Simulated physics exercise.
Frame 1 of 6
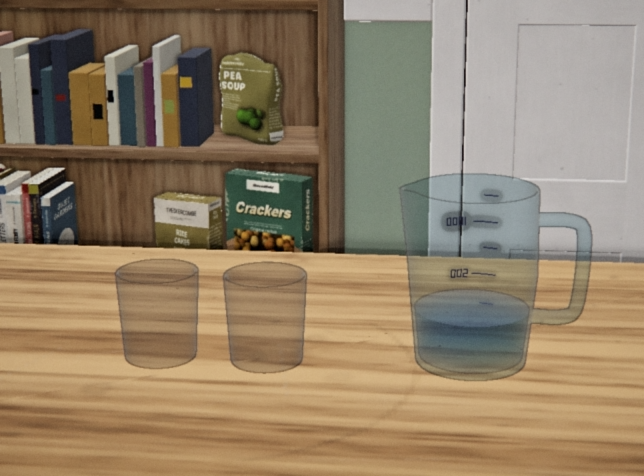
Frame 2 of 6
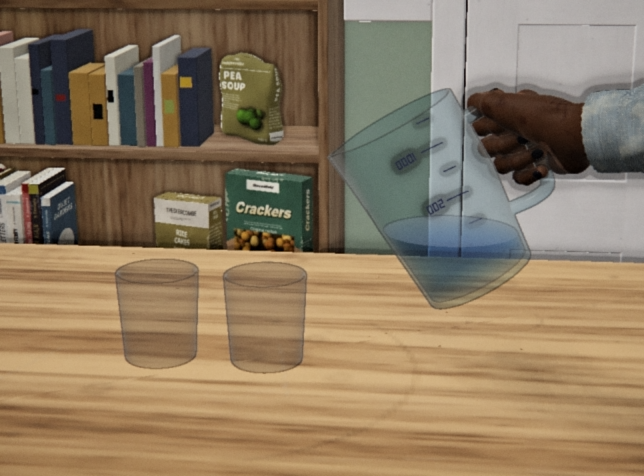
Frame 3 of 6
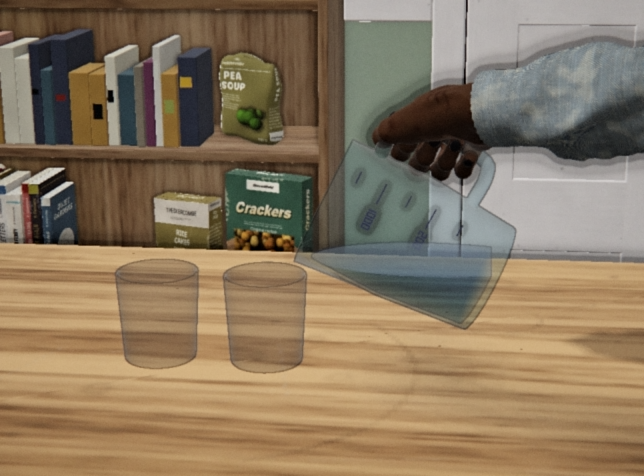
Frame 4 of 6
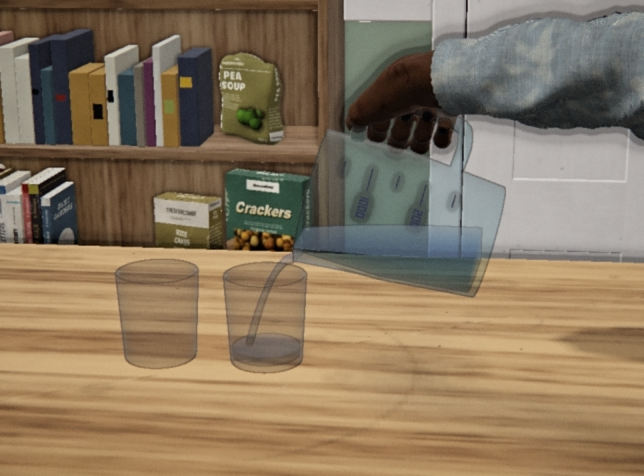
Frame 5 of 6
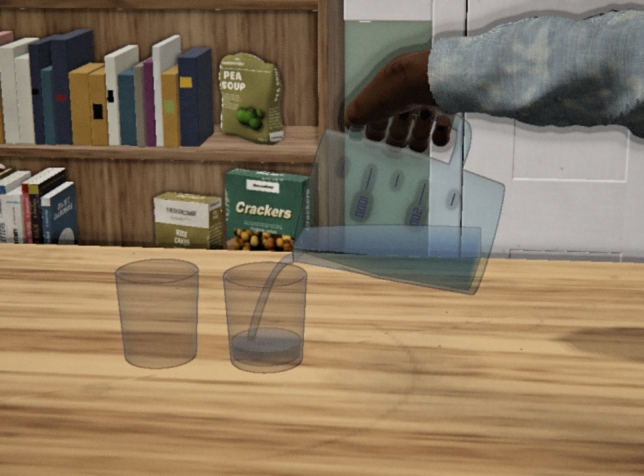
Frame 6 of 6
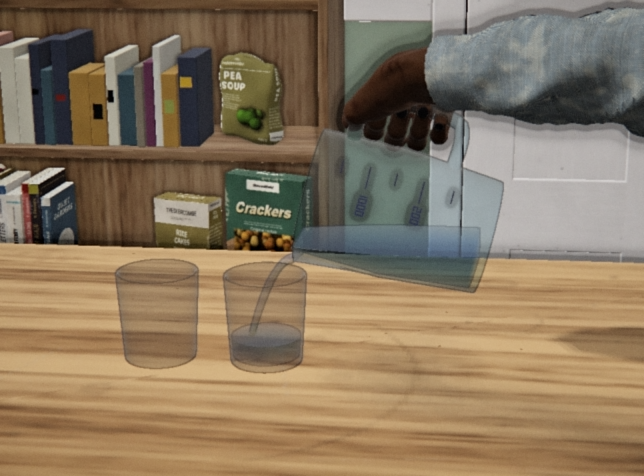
A hand lifted a clear jug of blue water off the wooden table, moved it left and tilted it, and a thin stream poured into the right one of two empty glasses, slowly raising its level.
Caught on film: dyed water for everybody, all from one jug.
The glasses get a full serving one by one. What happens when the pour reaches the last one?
I think it won't cover all of them.
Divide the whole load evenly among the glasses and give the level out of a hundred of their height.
Some 65 per cent.
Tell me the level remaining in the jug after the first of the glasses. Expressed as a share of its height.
Level: Near 10 per cent.
Next, the first is about half full.
After that, the first is done and the jug has about a third of its load.
Finally, the jug is empty with one filled and the next at about half of a serving.
